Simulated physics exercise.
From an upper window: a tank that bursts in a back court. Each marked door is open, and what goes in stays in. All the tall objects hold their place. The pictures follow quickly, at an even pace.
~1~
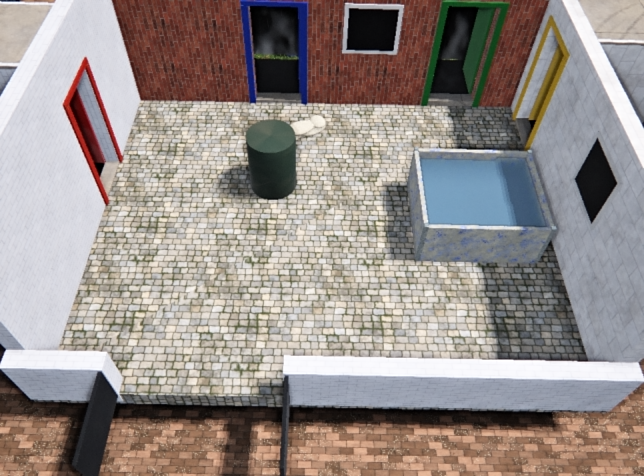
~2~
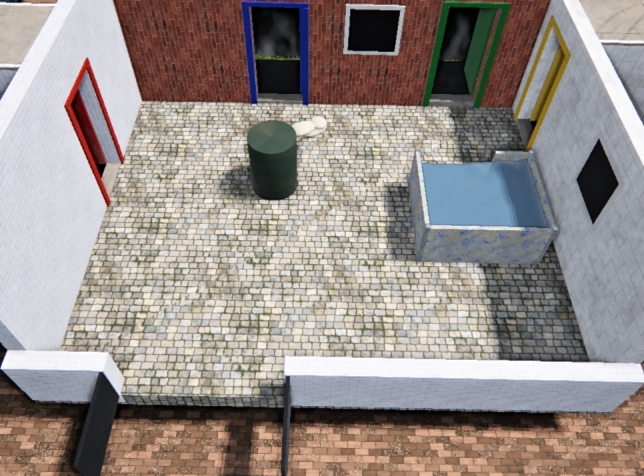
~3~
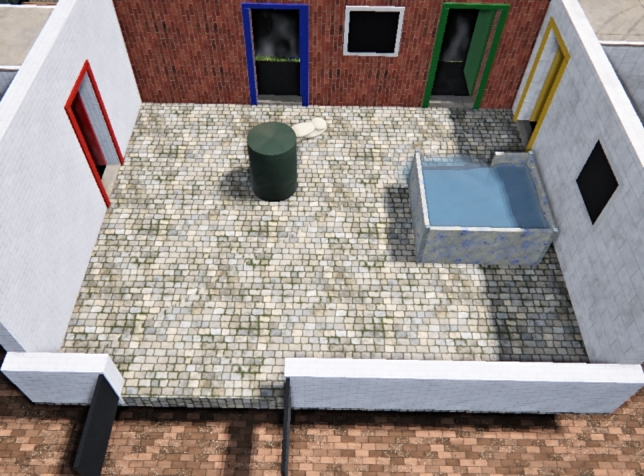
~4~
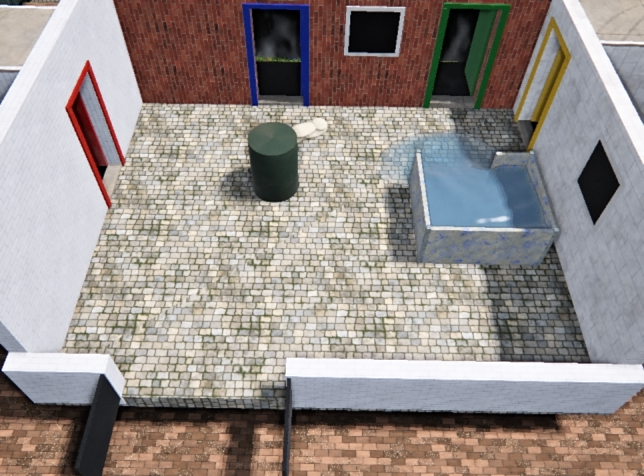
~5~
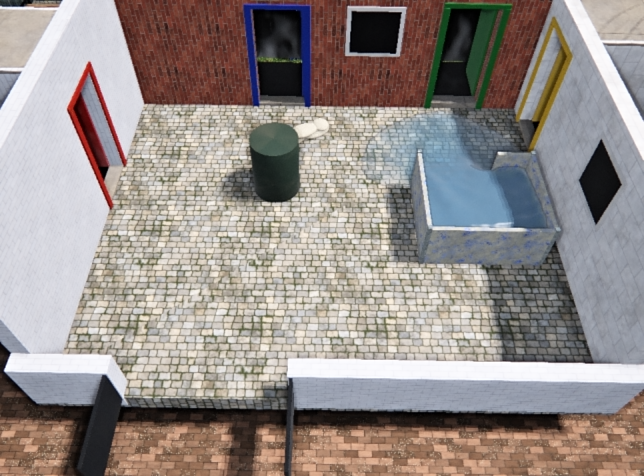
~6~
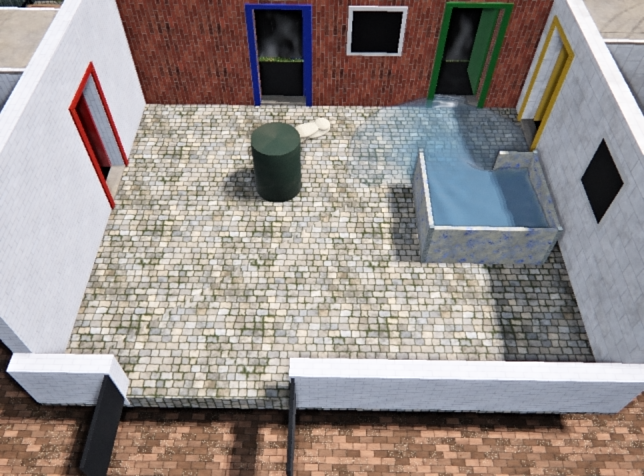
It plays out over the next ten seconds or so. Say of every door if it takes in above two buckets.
The green door takes more than that; the yellow door takes more than that; the red door takes more than that; the blue door takes more than that.
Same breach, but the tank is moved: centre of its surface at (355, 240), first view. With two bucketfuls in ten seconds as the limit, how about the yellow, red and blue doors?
My reading: The yellow door goes over, the red door goes over, the blue door takes more.
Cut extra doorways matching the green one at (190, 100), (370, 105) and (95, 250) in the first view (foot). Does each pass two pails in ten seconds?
One after the other: Holds, passes that mark, holds.
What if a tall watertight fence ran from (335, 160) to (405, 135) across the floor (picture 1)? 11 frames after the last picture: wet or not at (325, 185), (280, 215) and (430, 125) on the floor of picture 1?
As listed: Under water, wet, awash.
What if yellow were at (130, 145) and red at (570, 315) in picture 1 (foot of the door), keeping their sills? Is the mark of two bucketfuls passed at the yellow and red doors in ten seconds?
One by one: Yellow door goes over; red door takes less.
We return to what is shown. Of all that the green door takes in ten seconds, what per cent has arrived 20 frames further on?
About 95 per cent.
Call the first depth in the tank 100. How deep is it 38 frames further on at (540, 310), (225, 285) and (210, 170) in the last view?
Roughly 2, 0 and 4 per cent, in turn.
A moment on, water covers 20 % of the floor; the green door far over two buckets in, the yellow door wet at the sill, nothing in, the red door not reached, the blue door not reached.
Next, water covers 25 % of the floor; the green door far over two buckets in, the yellow door under two buckets in, the red door not reached, the blue door under two buckets in.
Then, water covers 40 % of the floor; the green door far over two buckets in, the yellow door over two buckets in, the red door under two buckets in, the blue door over two buckets in.
Later, water covers 60 % of the floor; the green door far over two buckets in, the yellow door over two buckets in, the red door over two buckets in, the blue door over two buckets in.
In the end, water covers 85 % of the floor; the green door far over two buckets in, the yellow door over two buckets in, the red door over two buckets in, the blue door over two buckets in.
